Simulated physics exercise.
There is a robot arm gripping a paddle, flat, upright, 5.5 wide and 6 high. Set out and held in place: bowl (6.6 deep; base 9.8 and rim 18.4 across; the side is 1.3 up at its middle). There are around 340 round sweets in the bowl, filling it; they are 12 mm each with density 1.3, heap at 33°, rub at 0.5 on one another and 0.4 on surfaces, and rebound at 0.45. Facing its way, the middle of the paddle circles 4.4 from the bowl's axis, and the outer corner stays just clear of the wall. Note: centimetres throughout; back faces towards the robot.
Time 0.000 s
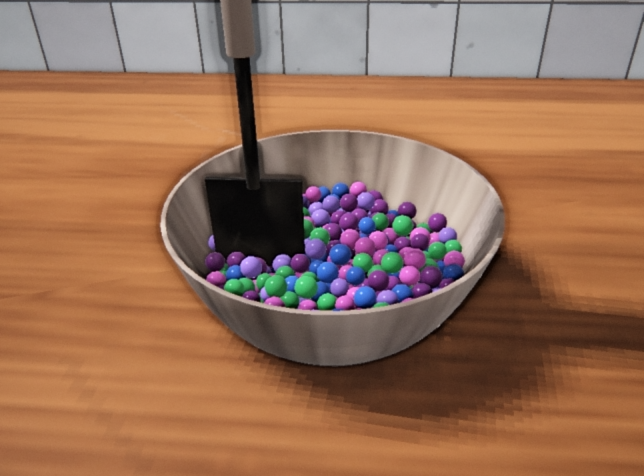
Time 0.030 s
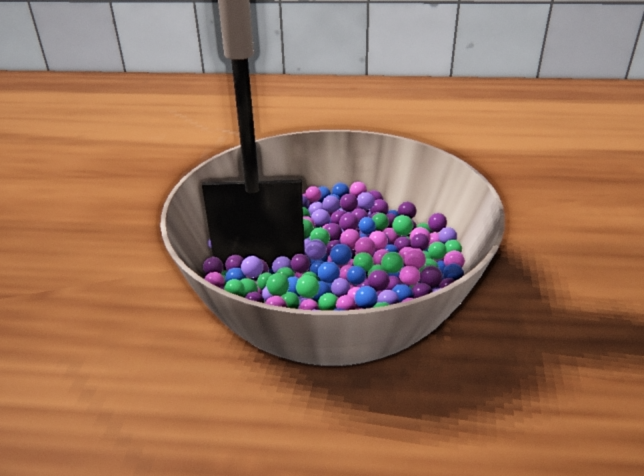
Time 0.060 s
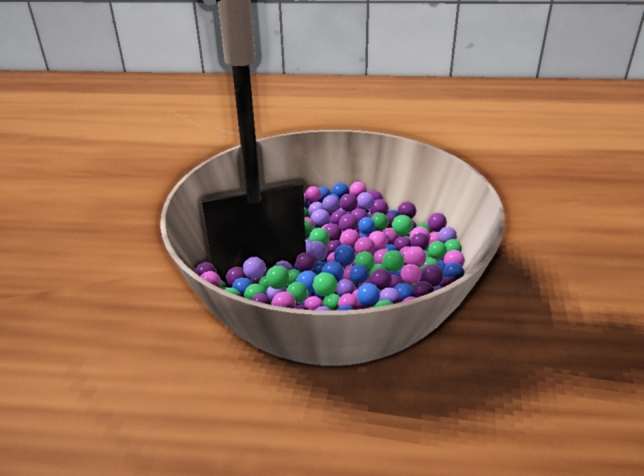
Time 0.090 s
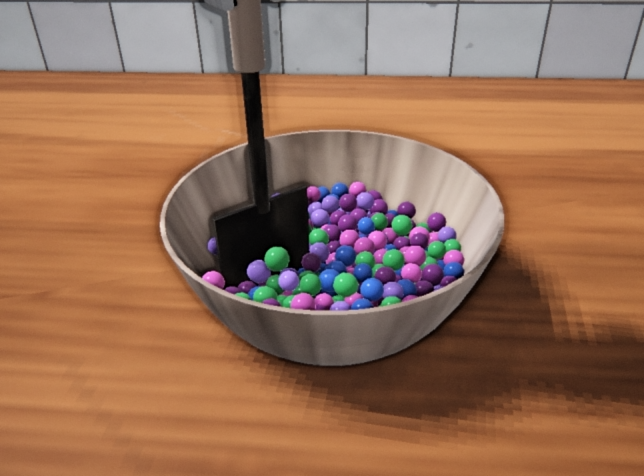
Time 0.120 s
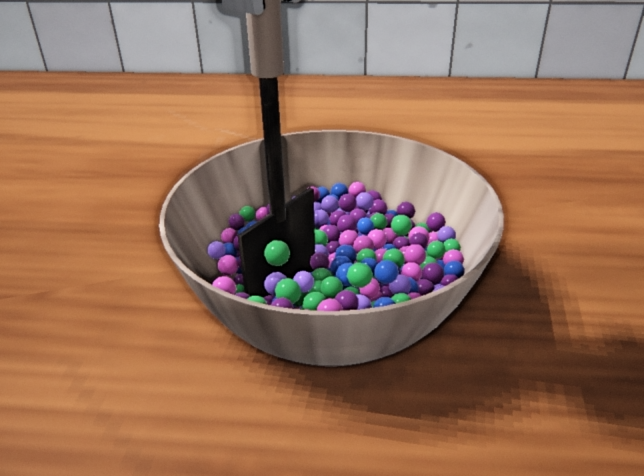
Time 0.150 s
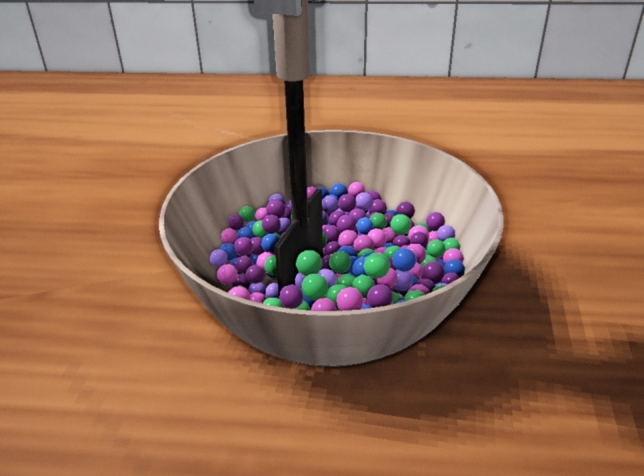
A robot arm held a black paddle in a pale bowl of colorful round sweets, then swept it slowly rightward while turning it edge-on, pushing some sweets along and uncovering others on the left.
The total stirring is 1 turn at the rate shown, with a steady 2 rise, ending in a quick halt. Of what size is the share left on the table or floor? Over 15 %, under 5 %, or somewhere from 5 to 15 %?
Somewhere from 5 to 15 %.
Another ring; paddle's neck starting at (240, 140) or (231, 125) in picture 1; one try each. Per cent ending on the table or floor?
Around 5 per cent on the first try, around 0 per cent on the second.
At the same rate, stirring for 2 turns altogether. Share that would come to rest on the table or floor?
20 %.
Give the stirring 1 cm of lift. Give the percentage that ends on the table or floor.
About 15 percent.
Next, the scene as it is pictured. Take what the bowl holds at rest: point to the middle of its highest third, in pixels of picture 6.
It is centred near (271, 263).
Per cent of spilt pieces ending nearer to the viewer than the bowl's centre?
20 %.
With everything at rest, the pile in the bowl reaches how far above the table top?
Around 6.0 cm above the table.
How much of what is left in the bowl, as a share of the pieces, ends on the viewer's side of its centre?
About 55 %.
After 0.34 s, 184° round, highest piece 9 above the table; 329 in the bowl, 1 on the table or floor, 10 in flight or on the tool.
After 0.53 s, 294° round, highest piece 9 above the table; 311 in the bowl, 23 on the table or floor, 6 in flight or on the tool.
After 0.82 s, 0° round, highest piece 6 above the table; 305 in the bowl, 35 on the table or floor.
After 1.52 s, 0° round, highest piece 5 above the table; 305 in the bowl, 35 on the table or floor.
In the end, 305 in the bowl, 35 on the table or floor. That is 10 % on the table or floor.
